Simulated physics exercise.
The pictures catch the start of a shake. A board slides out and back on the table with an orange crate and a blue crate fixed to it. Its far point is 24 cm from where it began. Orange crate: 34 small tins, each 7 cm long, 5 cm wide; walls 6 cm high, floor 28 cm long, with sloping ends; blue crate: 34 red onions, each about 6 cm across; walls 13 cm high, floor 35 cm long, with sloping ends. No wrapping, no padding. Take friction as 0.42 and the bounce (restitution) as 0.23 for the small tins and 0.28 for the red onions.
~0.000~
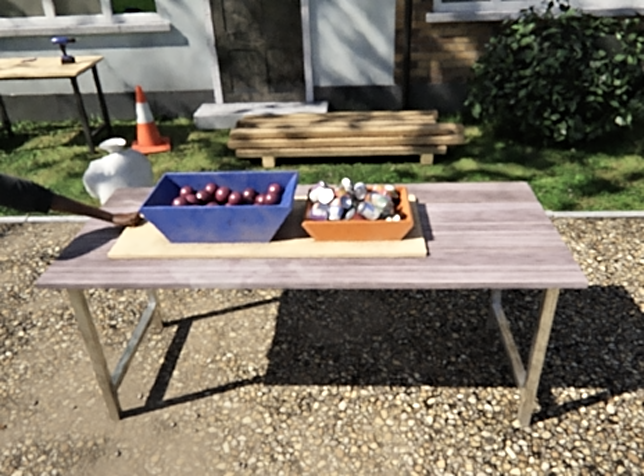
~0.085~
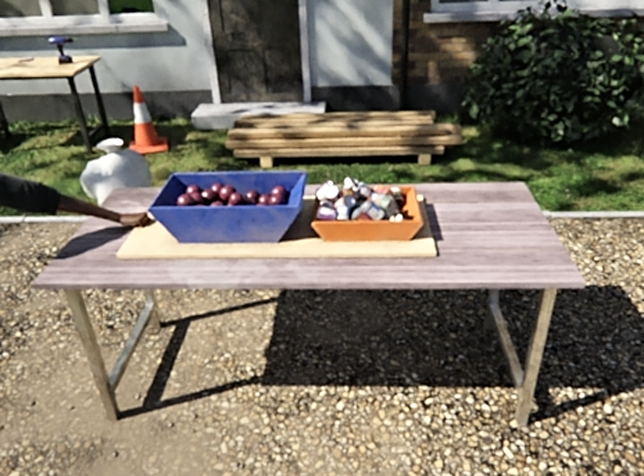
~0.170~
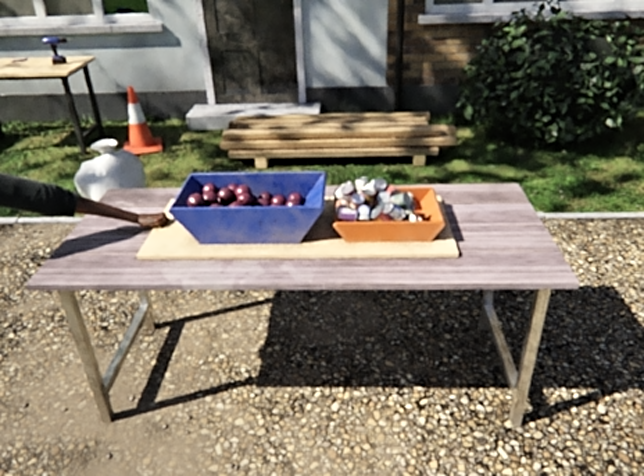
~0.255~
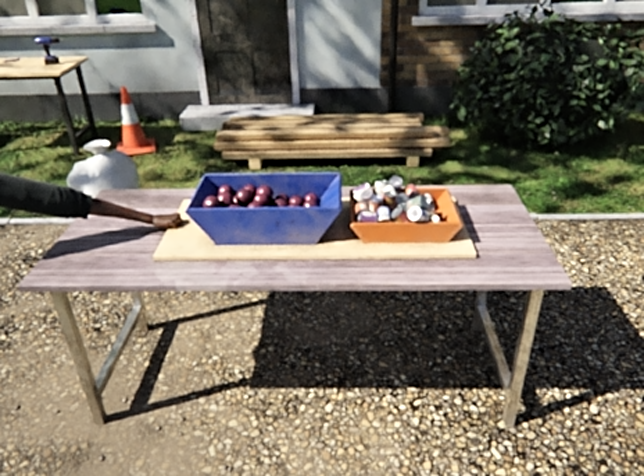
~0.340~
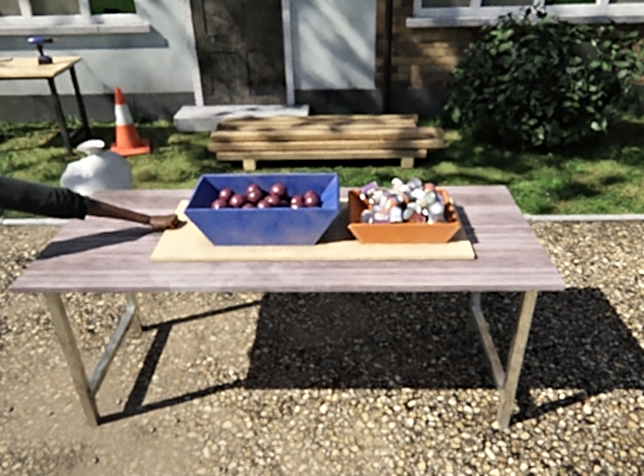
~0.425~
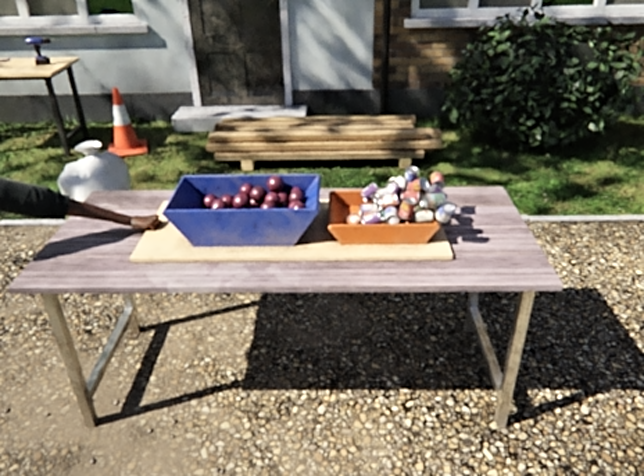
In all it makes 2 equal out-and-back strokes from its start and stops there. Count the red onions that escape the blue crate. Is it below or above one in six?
The blue crate loses under a sixth of its red onions.
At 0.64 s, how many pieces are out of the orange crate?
About: Orange crate 8.
After 0.64 s, orange crate 26 in, 8 out and blue crate 34 in, 0 out.
After 0.90 s, orange crate 25 in, 9 out and blue crate 34 in, 0 out.
After 1.27 s, orange crate 20 in, 14 out and blue crate 34 in, 0 out.
Outcome (at 1.74 s), orange crate 20 in, 14 out and blue crate 34 in, 0 out. Asked share, 0 of 34, 0 per cent.
